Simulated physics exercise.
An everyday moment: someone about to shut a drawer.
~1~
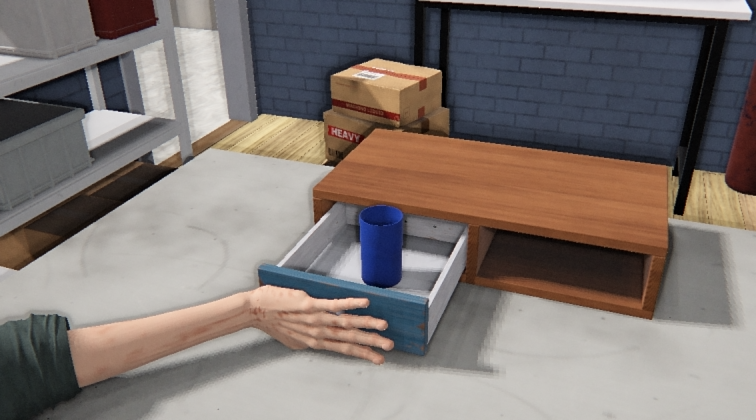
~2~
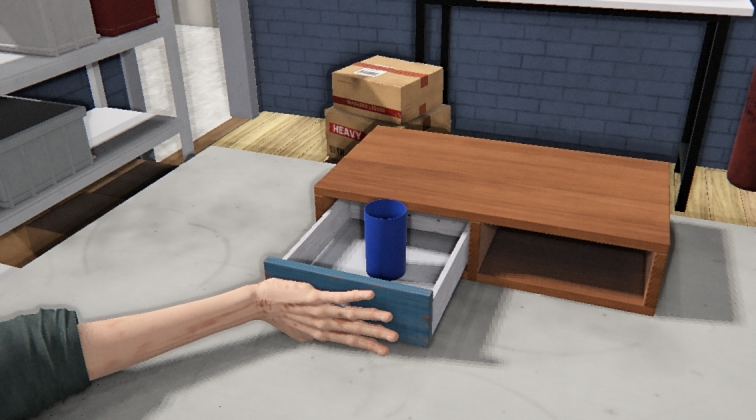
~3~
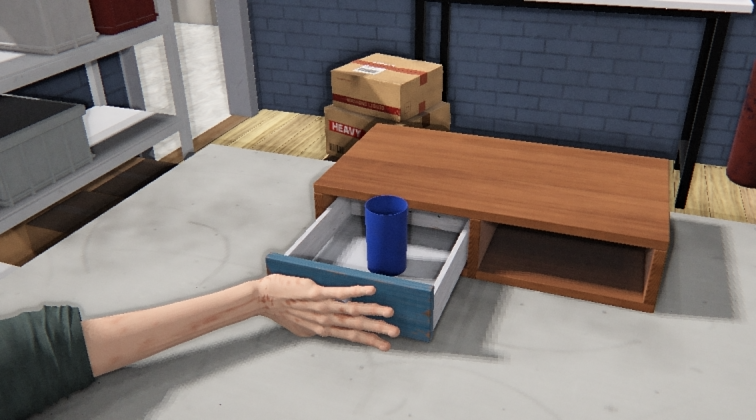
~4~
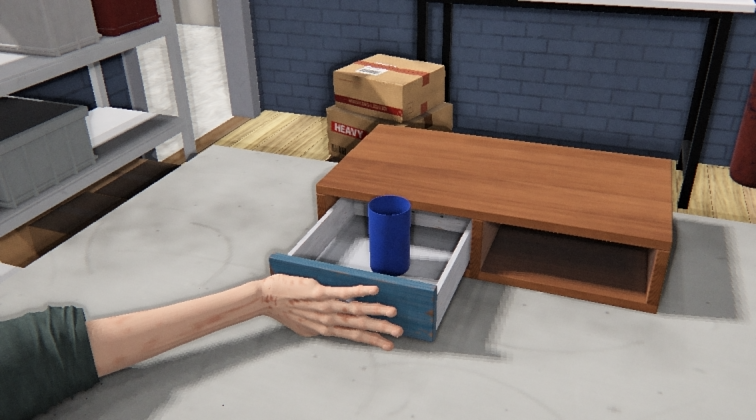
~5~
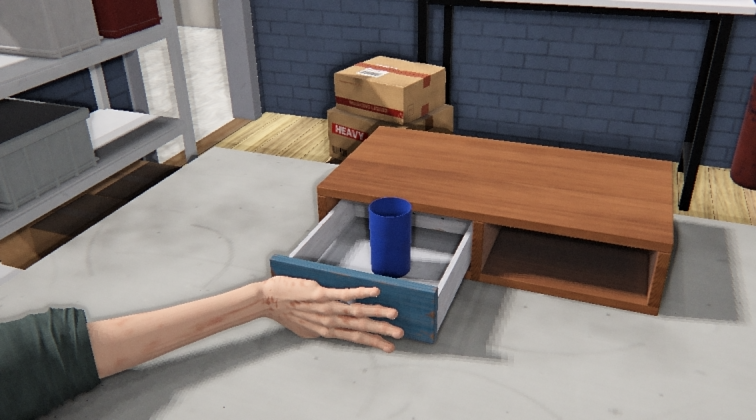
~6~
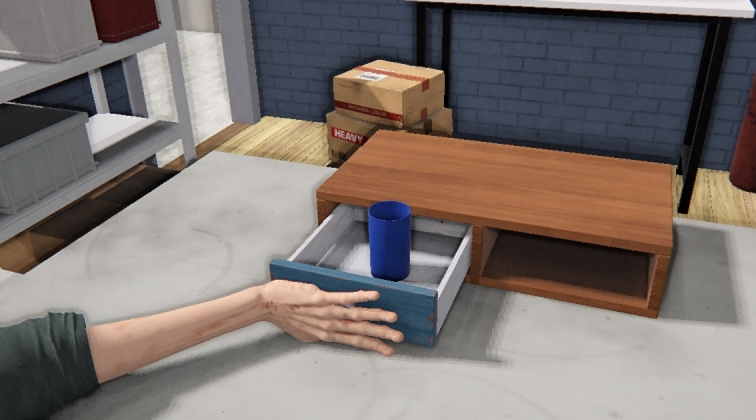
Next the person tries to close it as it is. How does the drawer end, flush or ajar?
As it turns out, the drawer jams.
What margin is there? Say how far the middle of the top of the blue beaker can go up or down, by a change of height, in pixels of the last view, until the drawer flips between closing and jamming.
About 16 pixels down.
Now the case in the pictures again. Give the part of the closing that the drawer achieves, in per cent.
Some 60 per cent of the way.
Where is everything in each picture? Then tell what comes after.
In the first frame, drawer (375, 261) wide open; blue beaker (381, 247).
In the second frame, drawer (379, 254) wide open; chest (494, 206).
In the third frame, drawer (380, 250) wide open; blue beaker (387, 236).
In the fourth frame, drawer (384, 250) wide open; chest (496, 204).
In the fifth frame, drawer (384, 252) wide open; blue beaker (390, 239).
In the sixth frame, drawer (384, 256) wide open; chest (496, 210).
Then, 0.32 s on from there, drawer starting in.
Then, 0.50 s on from there, drawer about half in.
In the end, the drawer stays ajar.
